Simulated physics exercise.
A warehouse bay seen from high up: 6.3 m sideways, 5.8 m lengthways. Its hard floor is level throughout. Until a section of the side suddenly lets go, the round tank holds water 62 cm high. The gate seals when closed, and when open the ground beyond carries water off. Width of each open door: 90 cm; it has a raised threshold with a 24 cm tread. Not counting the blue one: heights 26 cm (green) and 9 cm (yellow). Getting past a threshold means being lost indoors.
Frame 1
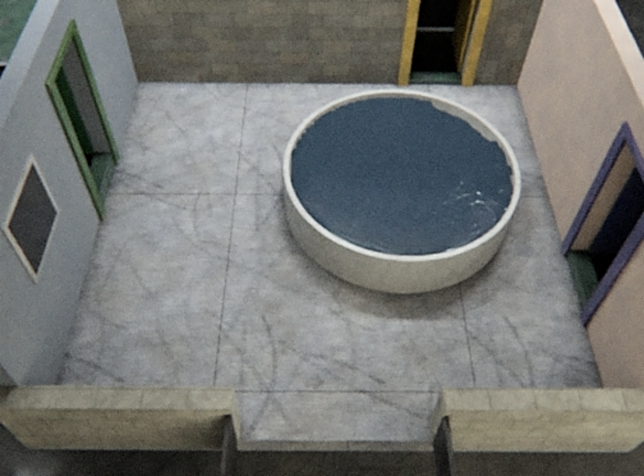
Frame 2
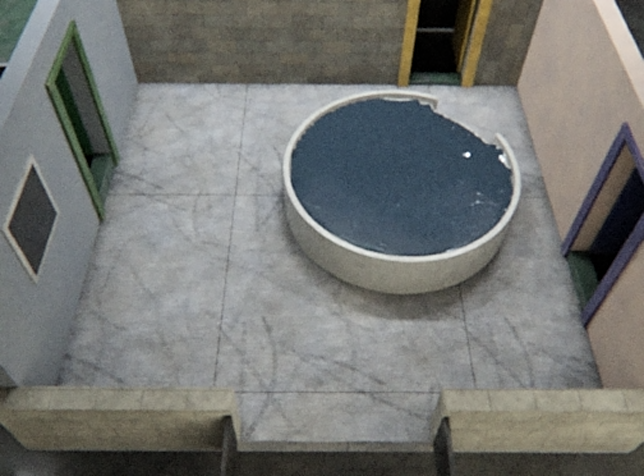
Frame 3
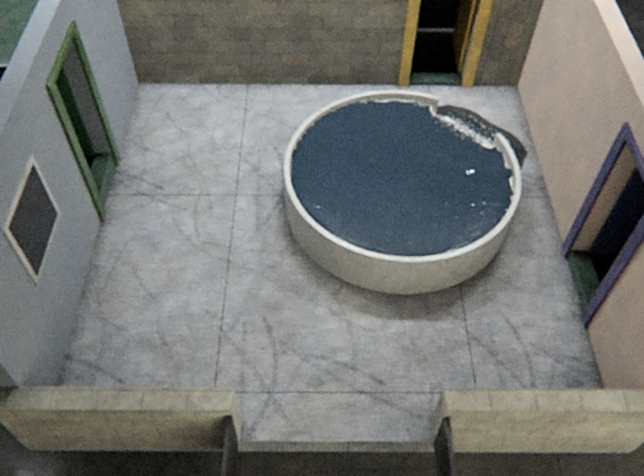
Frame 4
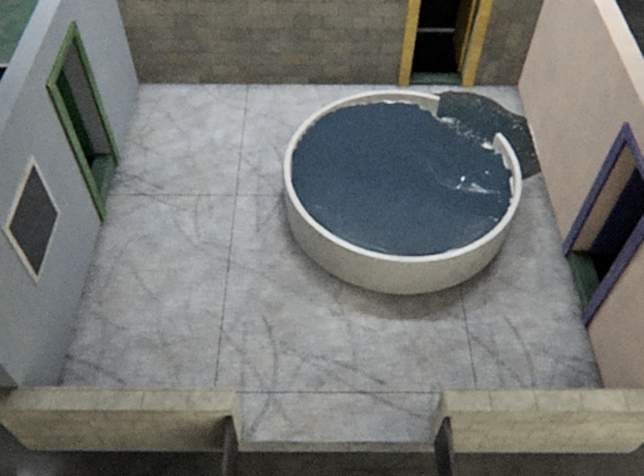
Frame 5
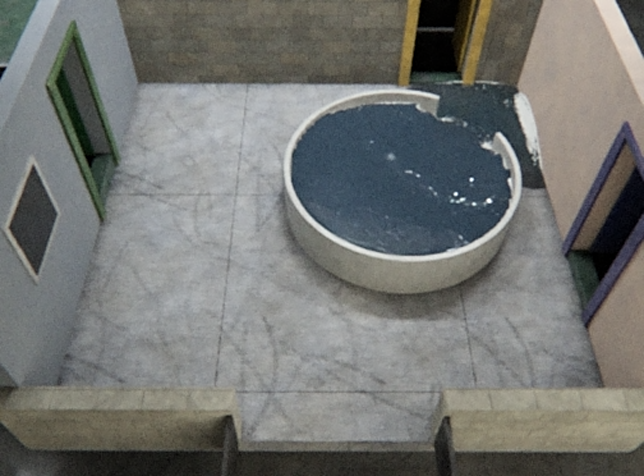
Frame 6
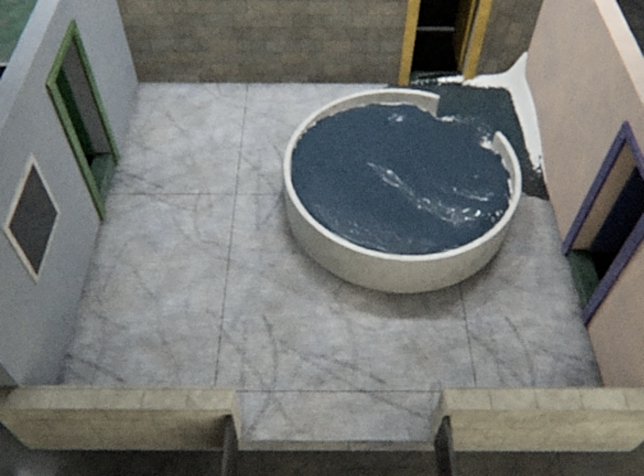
A round, pale-walled tank full of dark blue water stands right of centre on the grey floor of a walled bay, seen from high up by a still camera. A green-framed doorway is on the left, a yellow one at the back and a blue-purple one on the right. The tank's far right rim opens, and water pours through the gap, spreading to the back right corner with white foam.
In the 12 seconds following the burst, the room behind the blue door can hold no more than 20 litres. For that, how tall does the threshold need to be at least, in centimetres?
About 5.5 centimetres.
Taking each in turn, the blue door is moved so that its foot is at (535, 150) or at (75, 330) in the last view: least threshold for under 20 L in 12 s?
In turn: About 37 cm, about 10.0 cm.
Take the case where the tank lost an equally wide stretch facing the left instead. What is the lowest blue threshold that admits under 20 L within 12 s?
With that break, close to 13.0 cm.
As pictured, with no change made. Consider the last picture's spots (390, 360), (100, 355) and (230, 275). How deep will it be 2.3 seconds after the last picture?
In that order: 0, 0 and 0 cm.
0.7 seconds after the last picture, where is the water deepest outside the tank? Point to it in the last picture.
Near pixel (516, 115).
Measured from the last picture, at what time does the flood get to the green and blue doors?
Times: Green = 3.2 s, blue = 1.2 s.
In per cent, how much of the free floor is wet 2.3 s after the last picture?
About 35 per cent.
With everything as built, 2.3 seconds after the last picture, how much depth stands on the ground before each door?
Green door 0 cm, blue door 6 cm, yellow door 29 cm.
Then, 0.7 s after the last picture water covers 10 % of the floor, deepest (54 cm) near (516, 115); it has not reached the blue door.
Then, 2.3 s after the last picture water covers 35 % of the floor, deepest (42 cm) near (518, 123); 6 cm at the blue door, 0 litres in over its 16 cm threshold.
Then, 11.3 s after the last picture water covers 100 % of the floor, deepest (16 cm) near (505, 115); 5 cm at the blue door, 0 litres in over its 16 cm threshold.
At the blue door as built, the water peaked near 11 cm, 3.1 s after the last picture.
Run again over the same 12 s with other heights there, 27 litres in over 5 cm, 13 litres over 6.5 cm. The limit of 20 litres is kept from about 5.5 cm up.
